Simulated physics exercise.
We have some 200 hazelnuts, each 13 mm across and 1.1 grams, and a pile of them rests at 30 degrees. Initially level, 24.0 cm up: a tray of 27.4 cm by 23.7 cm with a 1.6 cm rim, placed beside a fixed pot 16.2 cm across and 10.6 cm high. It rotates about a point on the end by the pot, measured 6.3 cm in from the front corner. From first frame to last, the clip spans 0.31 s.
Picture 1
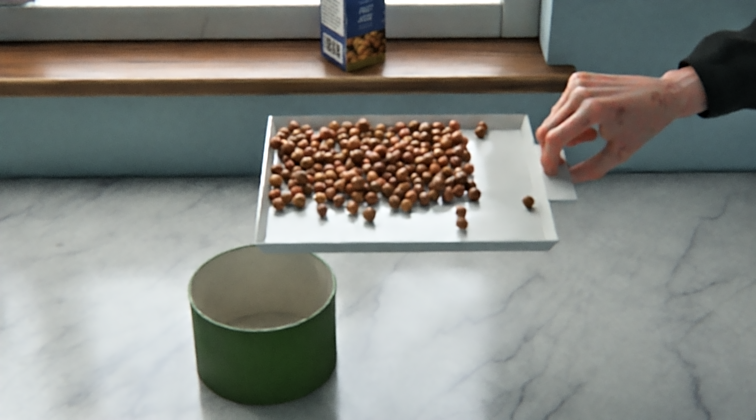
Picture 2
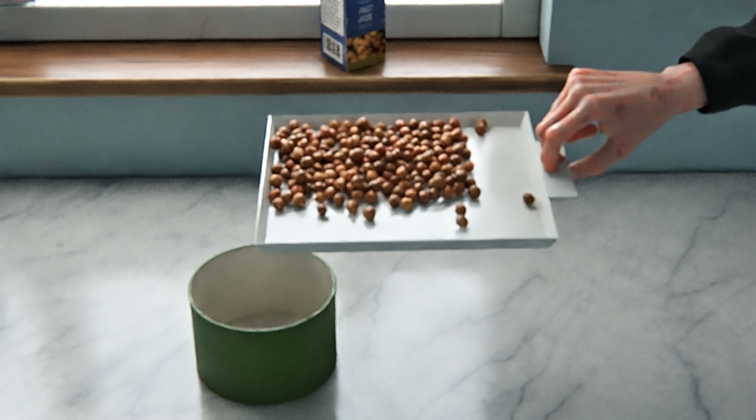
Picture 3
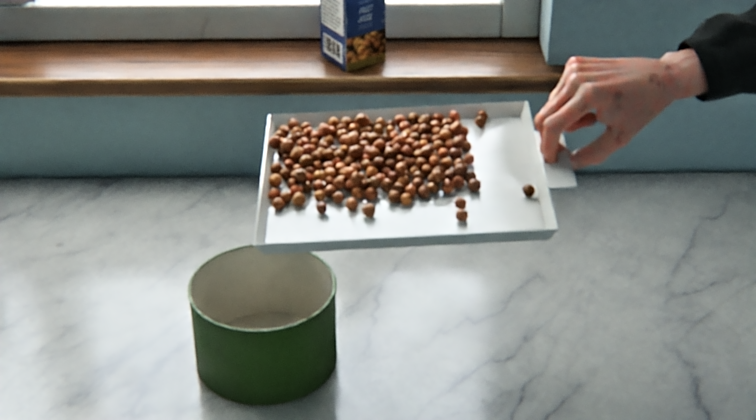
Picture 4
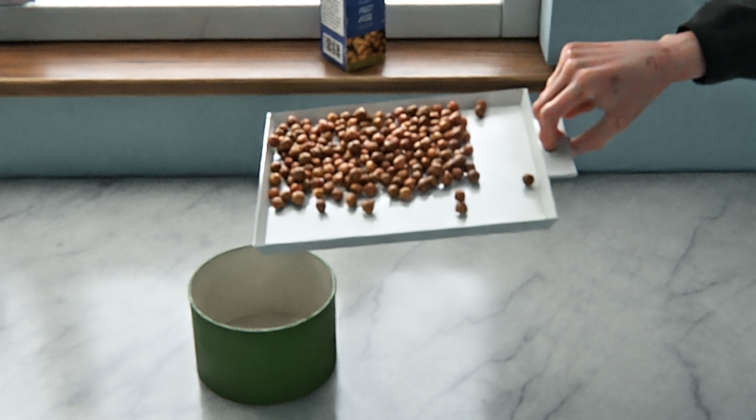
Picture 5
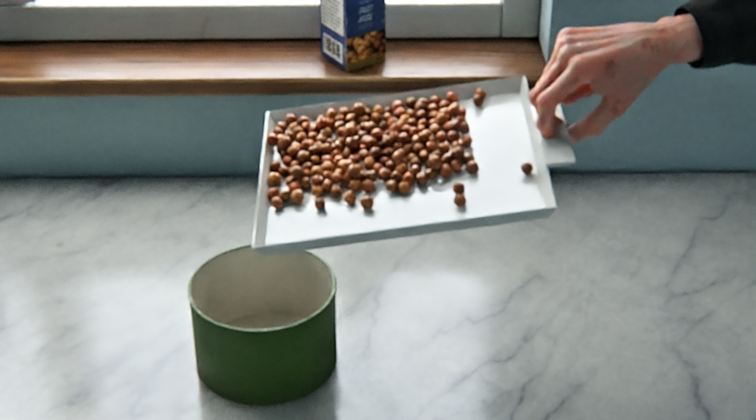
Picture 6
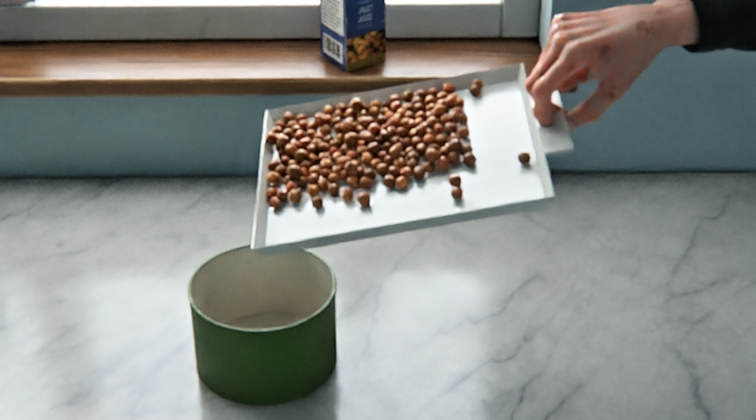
A grey-veined marble counter stands before a pale blue wall and a window with a wooden sill, seen from slightly above by a camera that stays still. A white tray scattered with reddish-brown hazelnuts is held above the counter by a dark-sleeved hand at right, with a green pot at lower left and a blue box on the sill. Level at first, the tray tilts gradually as the hand raises its right end, while the nuts keep their places on it.
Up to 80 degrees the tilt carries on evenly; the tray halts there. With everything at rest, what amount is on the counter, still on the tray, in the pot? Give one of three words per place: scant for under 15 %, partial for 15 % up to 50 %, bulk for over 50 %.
Counter - bulk, left on the tray - scant, pot - partial.
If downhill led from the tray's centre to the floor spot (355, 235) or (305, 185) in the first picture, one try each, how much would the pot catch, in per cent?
Roughly 0 % for the first direction, roughly 60 % for the second.
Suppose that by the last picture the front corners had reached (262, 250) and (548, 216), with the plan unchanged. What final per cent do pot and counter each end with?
The pot gets 0 and the counter 100.
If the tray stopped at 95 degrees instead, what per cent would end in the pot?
Share in the pot: Around 40 %.
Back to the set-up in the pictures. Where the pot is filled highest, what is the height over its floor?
Around 2.0 cm above the floor.
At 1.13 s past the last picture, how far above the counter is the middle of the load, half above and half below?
About 22 cm.
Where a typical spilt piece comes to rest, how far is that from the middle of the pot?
20 cm.
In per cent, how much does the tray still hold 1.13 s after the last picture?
I'd say close to 45 per cent.
Then, 0.68 s after the last picture, tilt 44 degrees; the tray holds 95 %, the pot 0 %.
Then, 1.13 s after the last picture, tilt 65 degrees; the tray holds 45 %, the pot 15 %.
Then, 1.66 s after the last picture, tilt 80 degrees; the tray holds 0 %, the pot 40 %.
In the end, counter 60 %, tray 0 %, pot 40 %.
